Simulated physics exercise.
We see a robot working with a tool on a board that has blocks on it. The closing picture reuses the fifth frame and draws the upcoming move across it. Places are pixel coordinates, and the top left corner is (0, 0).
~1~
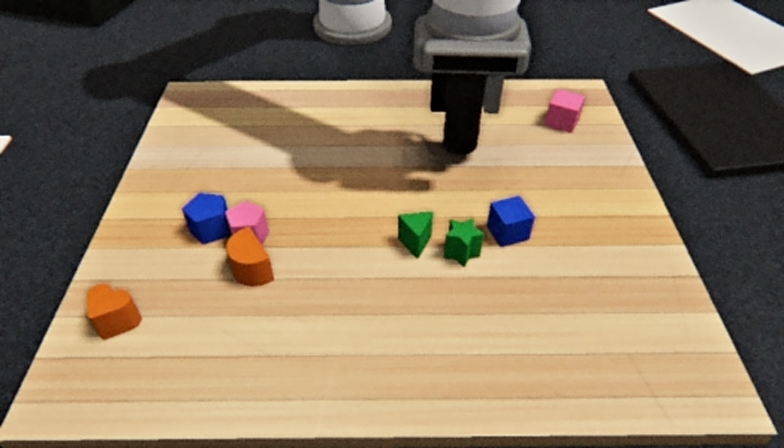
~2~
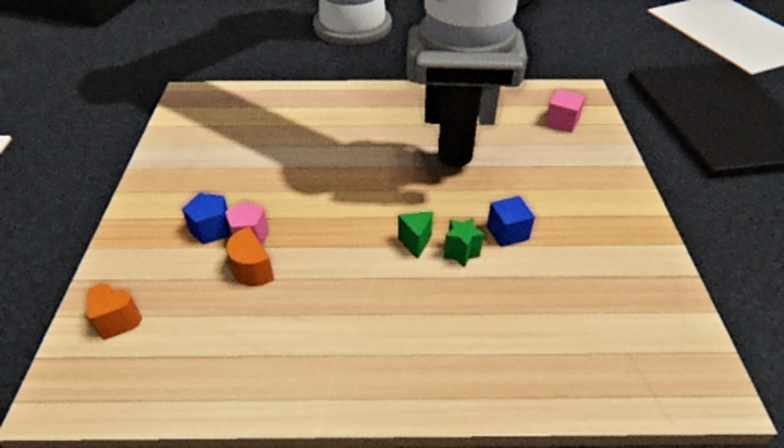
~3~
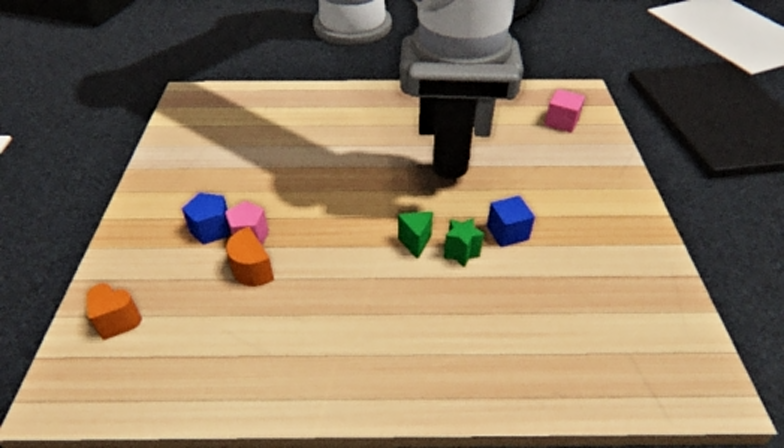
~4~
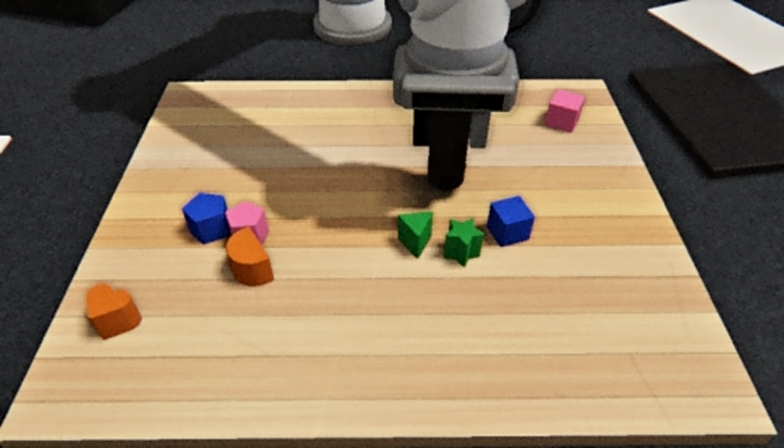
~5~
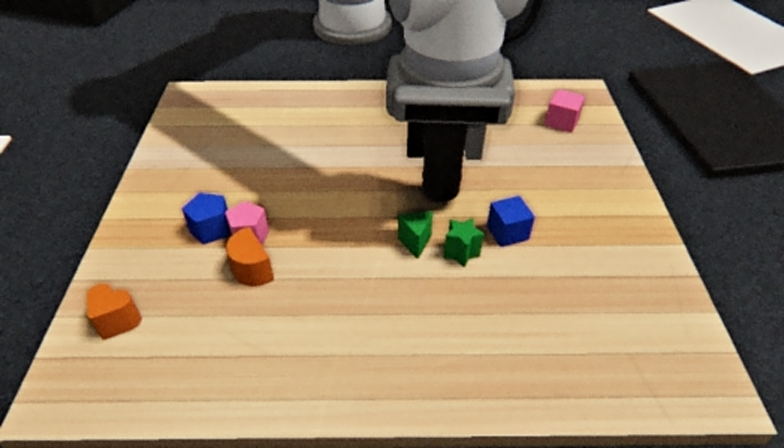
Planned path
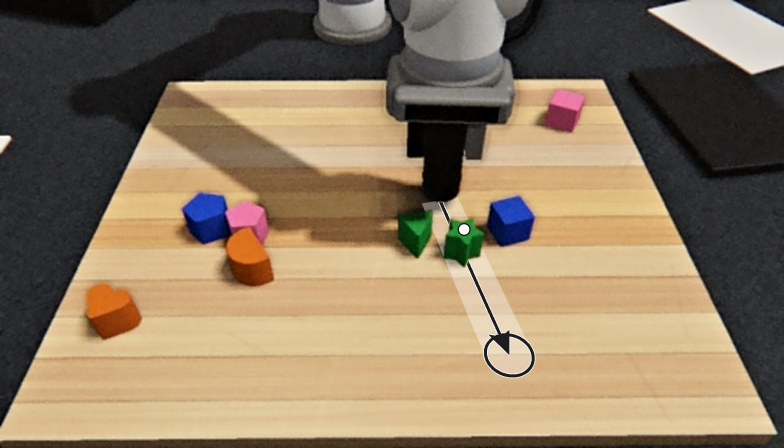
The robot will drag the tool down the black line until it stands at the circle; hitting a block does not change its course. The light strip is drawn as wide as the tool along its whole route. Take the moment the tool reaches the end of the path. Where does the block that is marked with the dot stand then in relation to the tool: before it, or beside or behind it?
It holds its place in front.
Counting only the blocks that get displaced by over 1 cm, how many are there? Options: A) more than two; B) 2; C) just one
My answer is option C.
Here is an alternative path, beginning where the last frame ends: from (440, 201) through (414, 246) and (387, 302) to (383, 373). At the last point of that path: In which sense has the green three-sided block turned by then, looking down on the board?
Its rotation is clockwise.
The drawn path runs from (440, 201) directly to (509, 355); the dot is on the green star.
What follows on the original path. One third of the way, tool at (461, 236); green star at (471, 248).
Two thirds of the way, tool at (484, 287); green star at (497, 304).
At the end, tool at (512, 345); green three-sided block not moved; green star at (527, 369).
